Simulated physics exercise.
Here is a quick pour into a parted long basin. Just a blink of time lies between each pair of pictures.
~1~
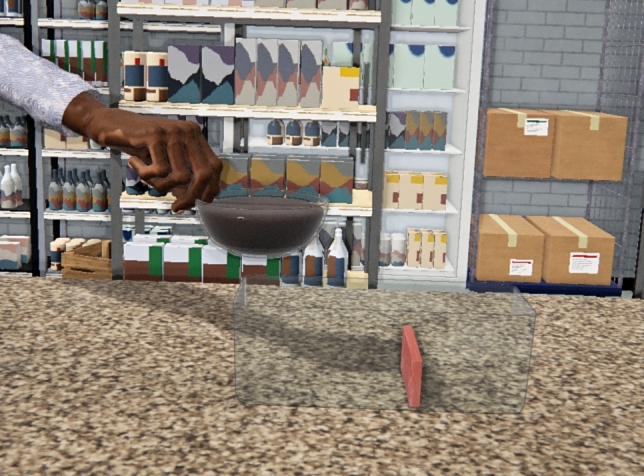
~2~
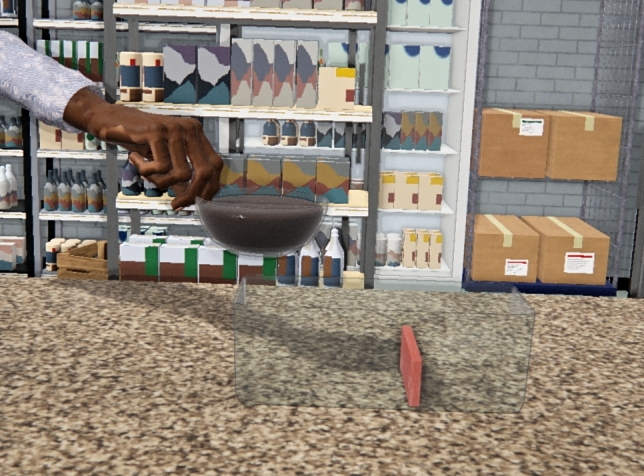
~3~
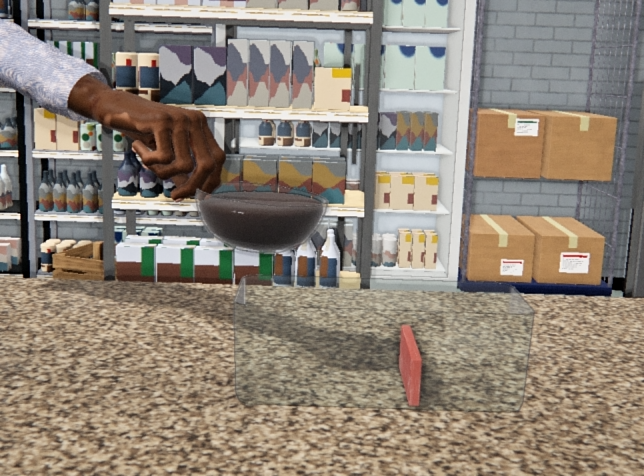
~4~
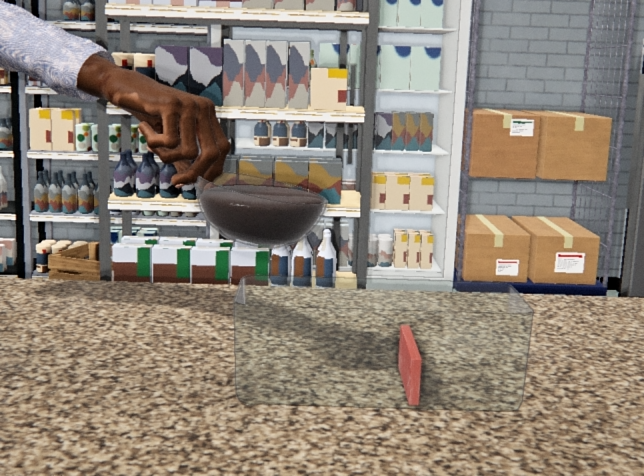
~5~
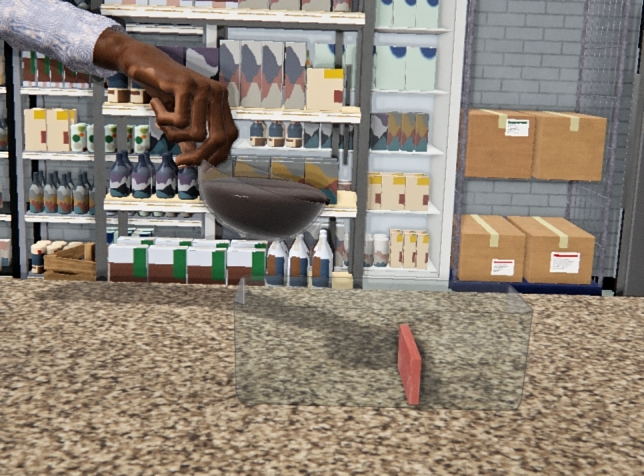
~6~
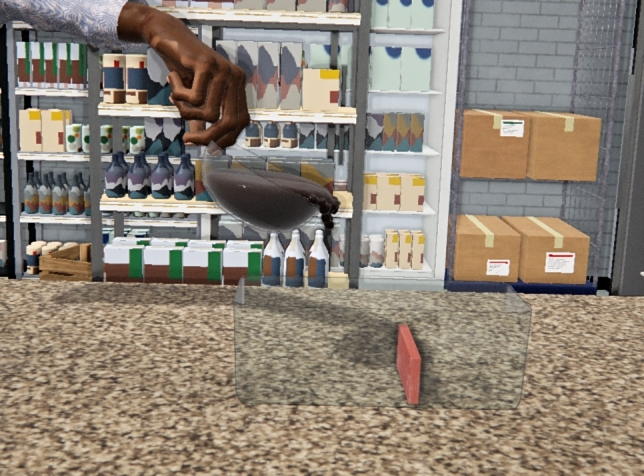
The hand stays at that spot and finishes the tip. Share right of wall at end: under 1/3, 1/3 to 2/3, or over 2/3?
1/3 to 2/3.
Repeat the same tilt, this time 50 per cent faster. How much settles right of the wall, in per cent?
Close to 55 out of every hundred.
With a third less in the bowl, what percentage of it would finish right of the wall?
About 30 percent.
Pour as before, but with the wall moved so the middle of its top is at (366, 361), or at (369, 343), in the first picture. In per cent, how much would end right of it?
First try around 85 percent; second try around 95 percent.
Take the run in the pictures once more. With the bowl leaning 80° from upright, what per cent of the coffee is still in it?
20 per cent or so.
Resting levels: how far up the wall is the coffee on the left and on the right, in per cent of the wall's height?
Once still, it is 20 % on the left and 40 % on the right.
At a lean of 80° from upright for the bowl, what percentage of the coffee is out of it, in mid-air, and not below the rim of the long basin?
Roughly 45 in a hundred.
A moment on, the bowl is tipped on its side and 18 per cent is still to pour, 25 is left of the wall and 10 right of it.
Next, the bowl is tipped right over and 0 per cent is still to pour, 42 is left of the wall and 53 right of it.
Then the bowl is tipped right over and 0 per cent is still to pour, 48 is left of the wall and 51 right of it.
Later the bowl is tipped right over and 0 per cent is still to pour, 48 is left of the wall and 51 right of it.
At rest 48 per cent lies left of the wall, 51 right of it and 1 outside.
